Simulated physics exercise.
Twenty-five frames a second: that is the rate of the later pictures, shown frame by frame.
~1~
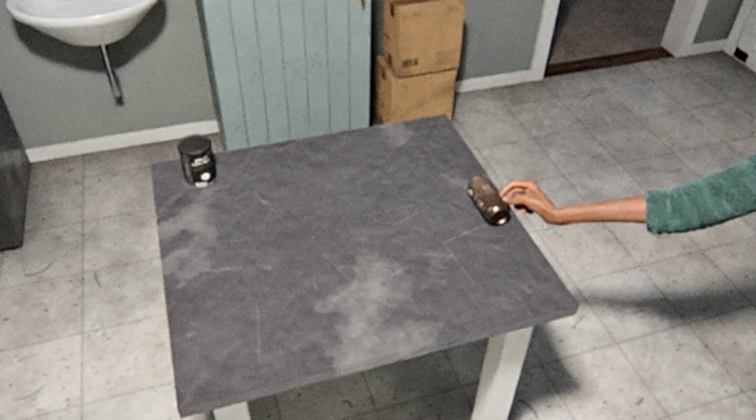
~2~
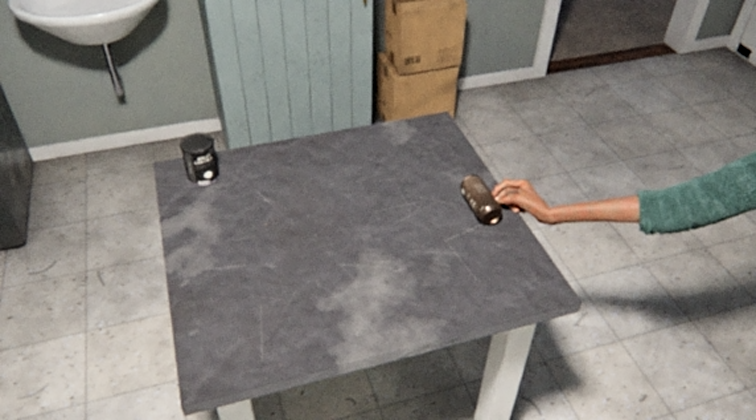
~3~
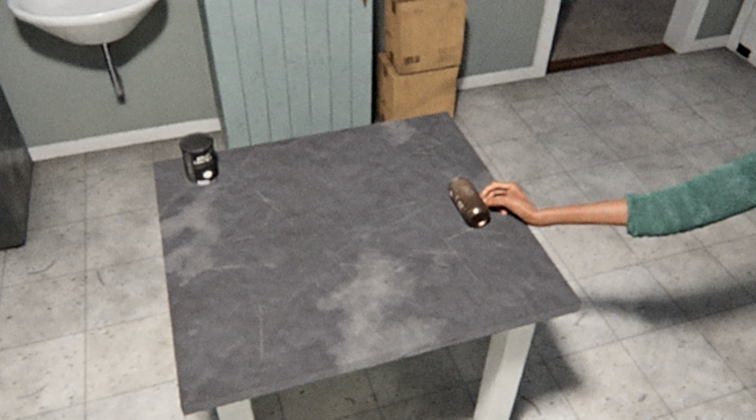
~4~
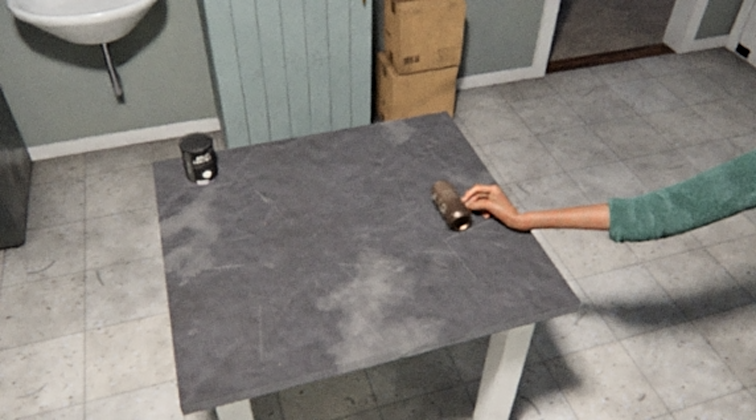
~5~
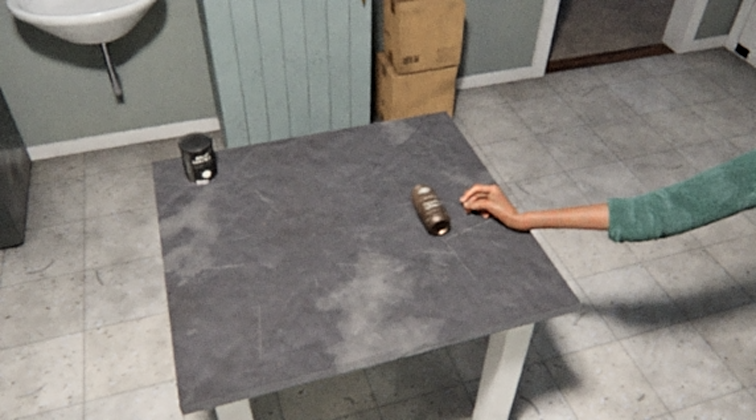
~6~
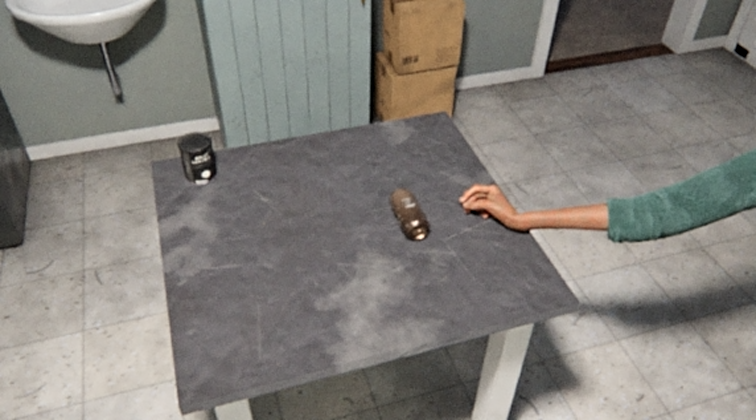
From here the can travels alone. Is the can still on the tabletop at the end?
No.
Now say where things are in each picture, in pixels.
The first picture shows under the hand; brown can (488, 200).
The second picture shows under the hand; brown can (481, 200).
The third picture shows under the hand; brown can (469, 202).
The fourth picture shows brown can (451, 205).
The fifth picture shows brown can (430, 210) shifted about its own width.
The sixth picture shows brown can (409, 214) shifted well along.
Then, 0.40 s on from there, brown can shifted well along near (205, 257).
Then, 0.90 s on from there, brown can now off the table.
In the end, off the table, brown can.
